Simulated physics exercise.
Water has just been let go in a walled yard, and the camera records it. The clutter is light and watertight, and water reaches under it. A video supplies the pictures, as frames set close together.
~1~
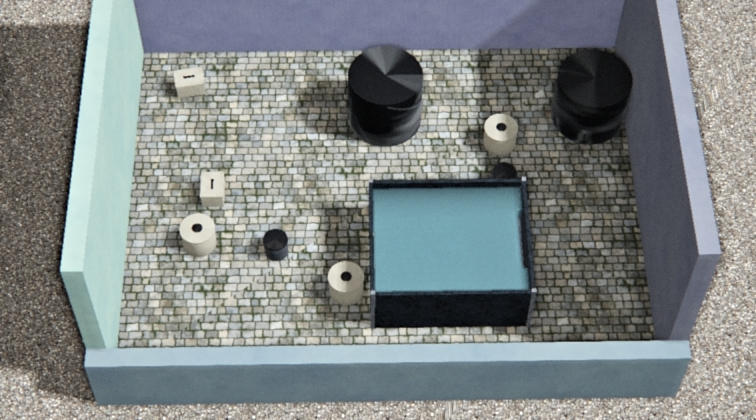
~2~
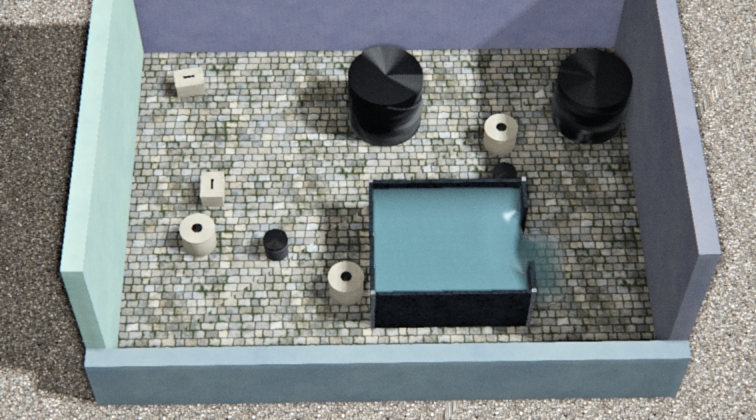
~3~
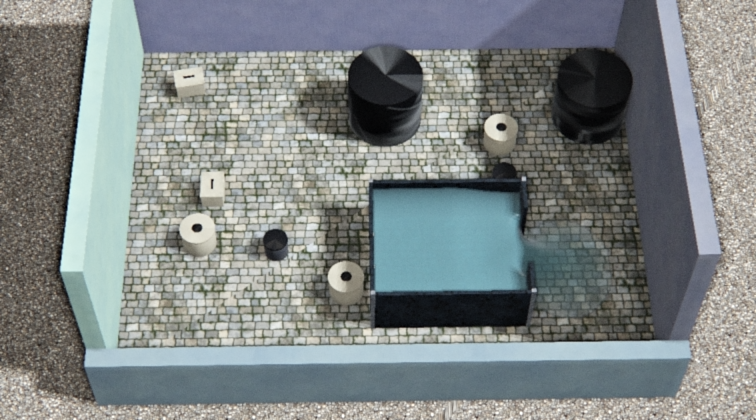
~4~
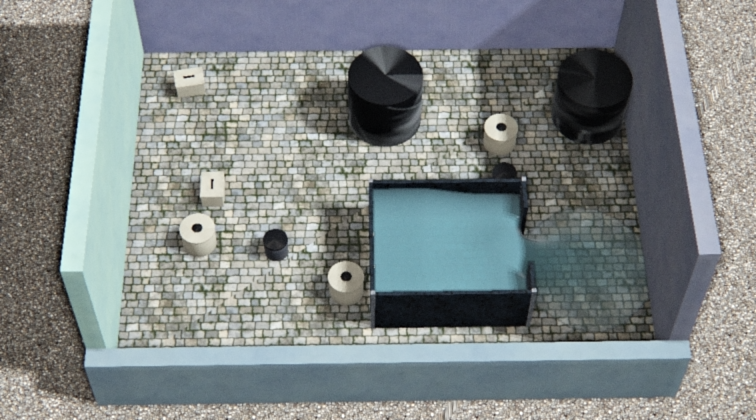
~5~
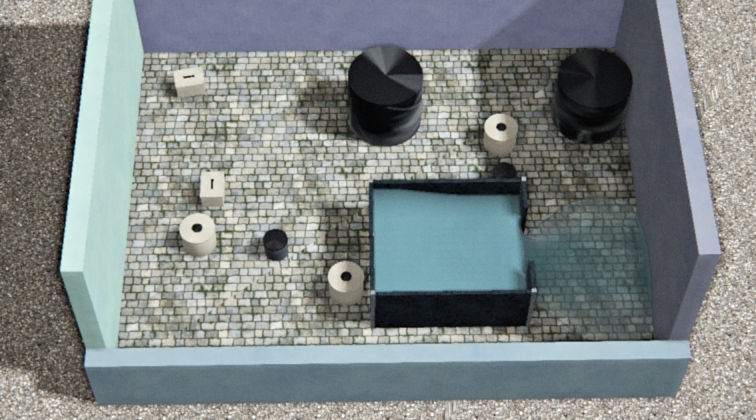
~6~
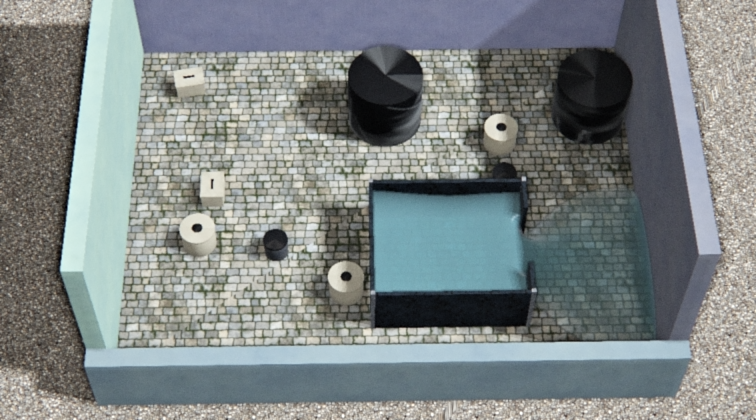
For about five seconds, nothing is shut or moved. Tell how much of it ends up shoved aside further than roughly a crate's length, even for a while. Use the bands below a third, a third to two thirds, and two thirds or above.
It falls below a third.
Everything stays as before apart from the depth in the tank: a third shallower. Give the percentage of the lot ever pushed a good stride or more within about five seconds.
Share moved that far: Approx. 10 %.
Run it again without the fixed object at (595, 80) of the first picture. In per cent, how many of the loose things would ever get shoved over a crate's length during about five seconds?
0 %.
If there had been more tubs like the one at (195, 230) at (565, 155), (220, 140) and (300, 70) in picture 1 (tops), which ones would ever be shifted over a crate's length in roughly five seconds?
Result by item: Gets dislodged / stays where it is / stays where it is.
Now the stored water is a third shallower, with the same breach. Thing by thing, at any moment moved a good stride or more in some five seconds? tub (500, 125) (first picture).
Lab note - result: Reached that mark.
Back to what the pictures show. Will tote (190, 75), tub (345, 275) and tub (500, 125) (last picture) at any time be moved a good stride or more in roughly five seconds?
Per object, same order: Less than that / less than that / the full distance.
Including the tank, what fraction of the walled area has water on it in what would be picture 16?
Around 30 percent.
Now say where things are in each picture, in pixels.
A tote at (212, 184), on the bottom; a tub at (501, 127) rests on the ground; 0 of 7 have shifted, in the first picture.
A tote at (212, 184), on the bottom; a tub at (501, 127) rests on the ground; 0 of 7 have shifted, in the second picture.
A tote at (212, 184), on the bottom; a tub at (501, 127) rests on the ground; 0 of 7 have shifted, in the third picture.
A tote at (212, 184), on the bottom; a tub at (501, 127) rests on the ground; 0 of 7 have shifted, in the fourth picture.
A tote at (212, 184), on the bottom; a tub at (501, 127), on the bottom; 0 of 7 have shifted, in the fifth picture.
A tote at (212, 184), on the bottom; a tub at (501, 127) rests on the ground; 0 of 7 have shifted, in the sixth picture.
A moment on, 0 of 7 are well off their spots; 0 afloat.
Next, 0 of 7 are well off their spots; 0 afloat.
Later, 2 of 7 are well off their spots; 0 afloat.
In the end, 2 of 7 are well off their spots, and 2 have been at some point; 0 afloat.
